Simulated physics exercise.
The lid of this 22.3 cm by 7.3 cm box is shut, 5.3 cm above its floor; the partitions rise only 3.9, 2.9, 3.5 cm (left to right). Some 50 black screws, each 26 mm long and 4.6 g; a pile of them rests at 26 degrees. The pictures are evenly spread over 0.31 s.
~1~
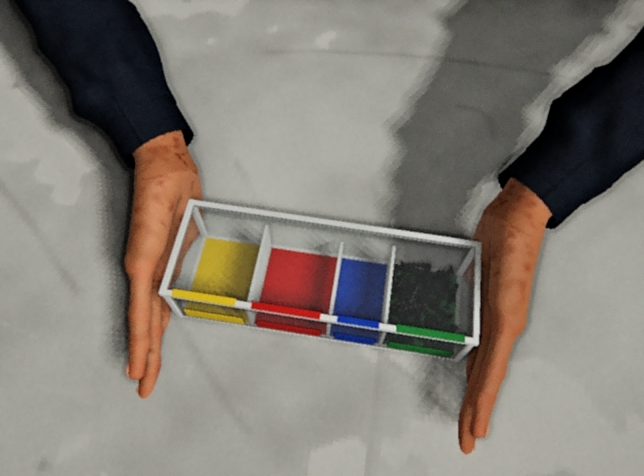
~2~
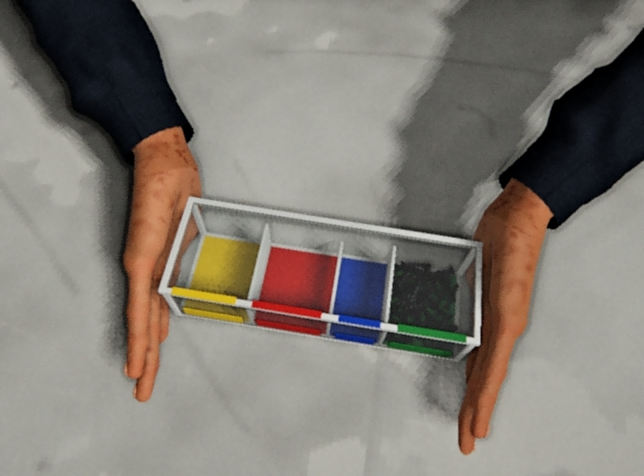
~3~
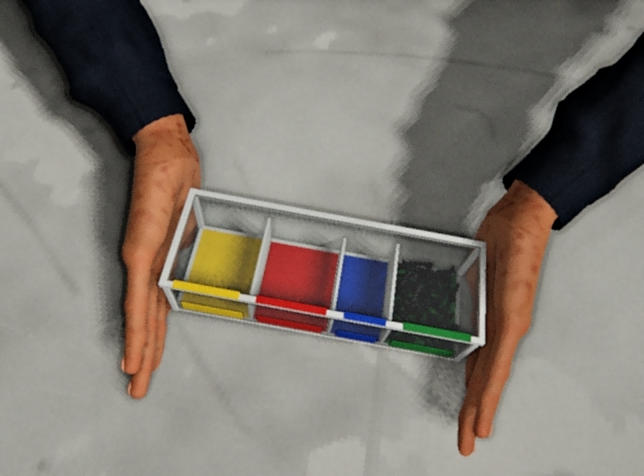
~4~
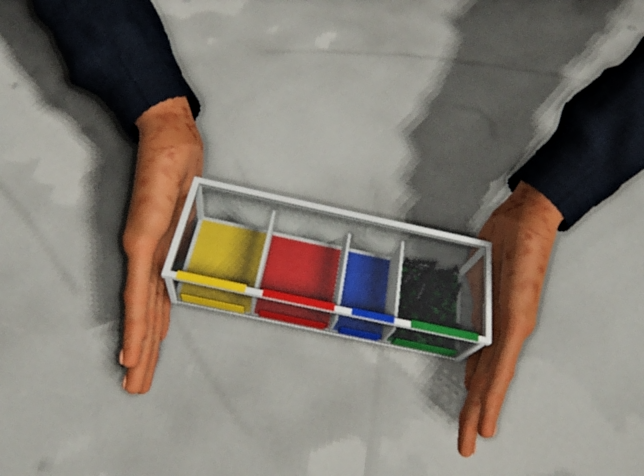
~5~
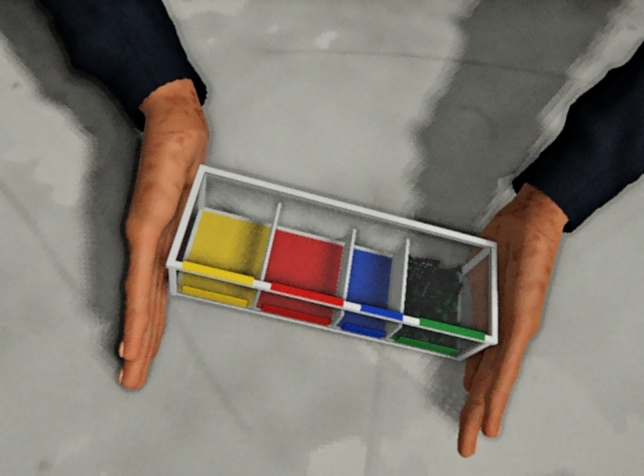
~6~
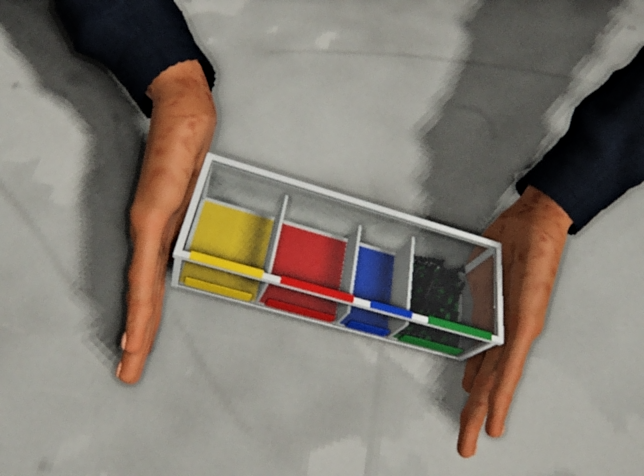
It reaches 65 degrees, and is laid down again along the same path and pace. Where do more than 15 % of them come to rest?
Red compartment: Below; blue compartment: Below; green compartment: Above; yellow compartment: Below.
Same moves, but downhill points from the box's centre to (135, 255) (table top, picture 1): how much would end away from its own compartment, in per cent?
About 0 per cent.
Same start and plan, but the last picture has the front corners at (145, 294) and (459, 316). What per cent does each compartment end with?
Red 0, blue 0, green 95, yellow 0.
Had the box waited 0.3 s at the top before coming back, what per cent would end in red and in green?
In that case red 0, green 100.
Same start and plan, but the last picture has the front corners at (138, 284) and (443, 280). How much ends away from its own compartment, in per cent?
In that case some 5 per cent.
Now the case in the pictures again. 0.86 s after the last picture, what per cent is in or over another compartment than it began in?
Roughly 0 per cent.
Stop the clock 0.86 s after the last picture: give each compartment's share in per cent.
Red 0, blue 0, green 100, yellow 0.
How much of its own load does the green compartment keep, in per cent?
About 100 per cent.
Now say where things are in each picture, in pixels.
Box tilt 0 degrees, front corners at (166, 290) and (472, 339); green 100 %, in the first frame.
Box tilt 1 degrees, front corners at (166, 288) and (474, 339), in the second frame.
Box tilt 4 degrees, front corners at (167, 281) and (478, 339), lowest corner right back, in the third frame.
Box tilt 8 degrees, front corners at (170, 272) and (484, 338), lowest corner right back, in the fourth frame.
Box tilt 12 degrees, front corners at (174, 262) and (491, 338), lowest corner right back, in the fifth frame.
Box tilt 16 degrees, front corners at (181, 252) and (496, 338), lowest corner right back; green 100 %, in the sixth frame.
Then, 0.86 s after the last picture, tilt 64 degrees; green 100 %.
Then, 1.44 s after the last picture, tilt 27 degrees; green 100 %.
Then, 2.07 s after the last picture, tilt 0 degrees; green 100 %.
In the end, red 0 %, blue 0 %, green 100 %, yellow 0 %.
